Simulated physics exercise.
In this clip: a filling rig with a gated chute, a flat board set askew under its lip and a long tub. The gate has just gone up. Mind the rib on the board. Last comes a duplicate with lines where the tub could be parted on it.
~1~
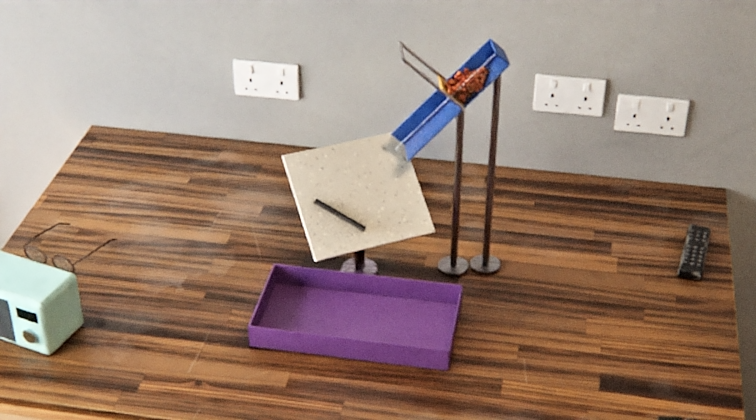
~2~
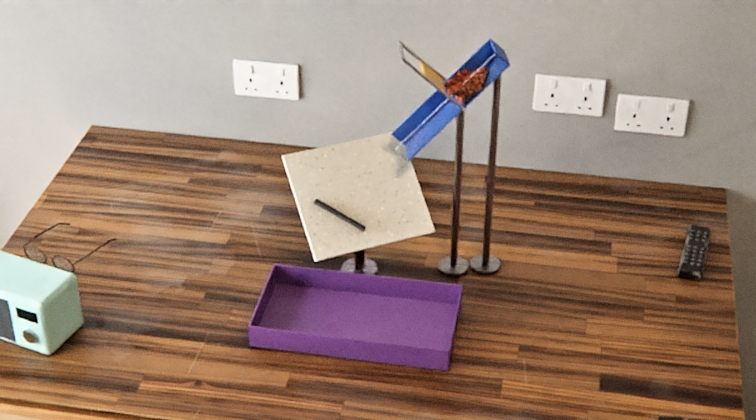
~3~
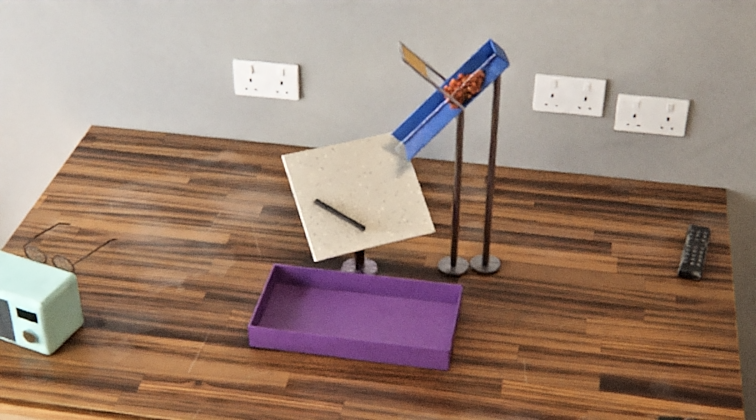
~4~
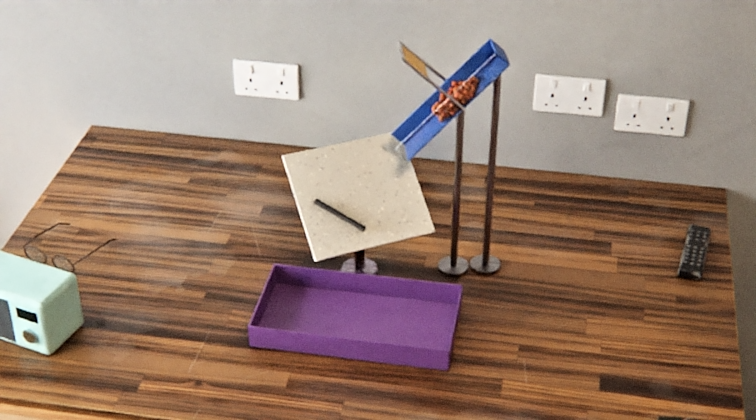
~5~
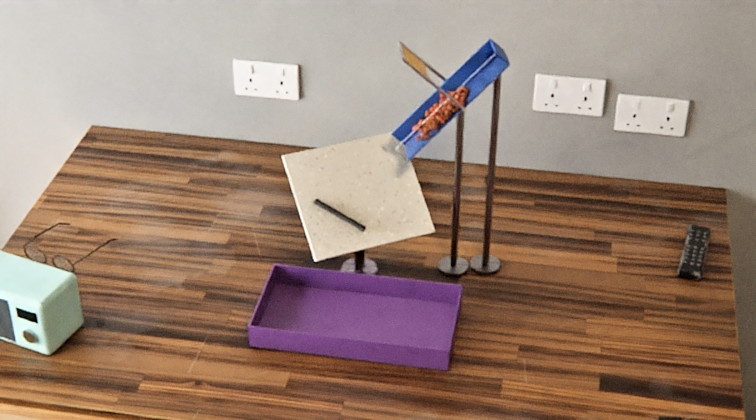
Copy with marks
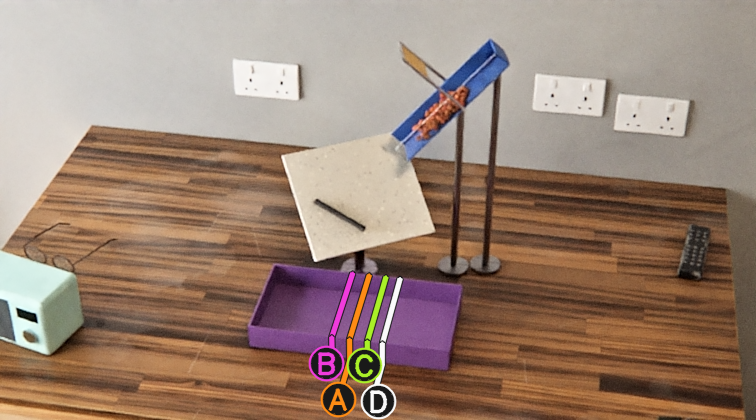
On a striped wooden table against a grey wall with white sockets, seen from slightly above, a blue chute stands on two dark posts over a tilted cream board with a short dark rib. A purple tub sits in front, a mint-green device and glasses at left, a black remote at right. The gate swings up, then reddish-brown pellets slide partway down the chute while the camera stays still.
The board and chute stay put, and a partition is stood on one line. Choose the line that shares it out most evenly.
Line D does it best.
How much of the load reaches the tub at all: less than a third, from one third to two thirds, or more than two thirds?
About that: More than two thirds.
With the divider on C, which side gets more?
More lands on the right.
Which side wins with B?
Right.
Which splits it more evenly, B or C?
That would be C.
On the marked copy, line A crosses the front rim at (349, 338); line B crosses the front rim at (331, 336); line C crosses the front rim at (367, 340); line D crosses the front rim at (382, 342).
With A, of what is caught, only a few on the left of the divider, all but a few on the right.
With B, of what is caught, only a few on the left of the divider, all but a few on the right.
With C, of what is caught, close to a quarter on the left of the divider, the bulk on the right.
With D, of what is caught, close to half on the left of the divider, close to half on the right.
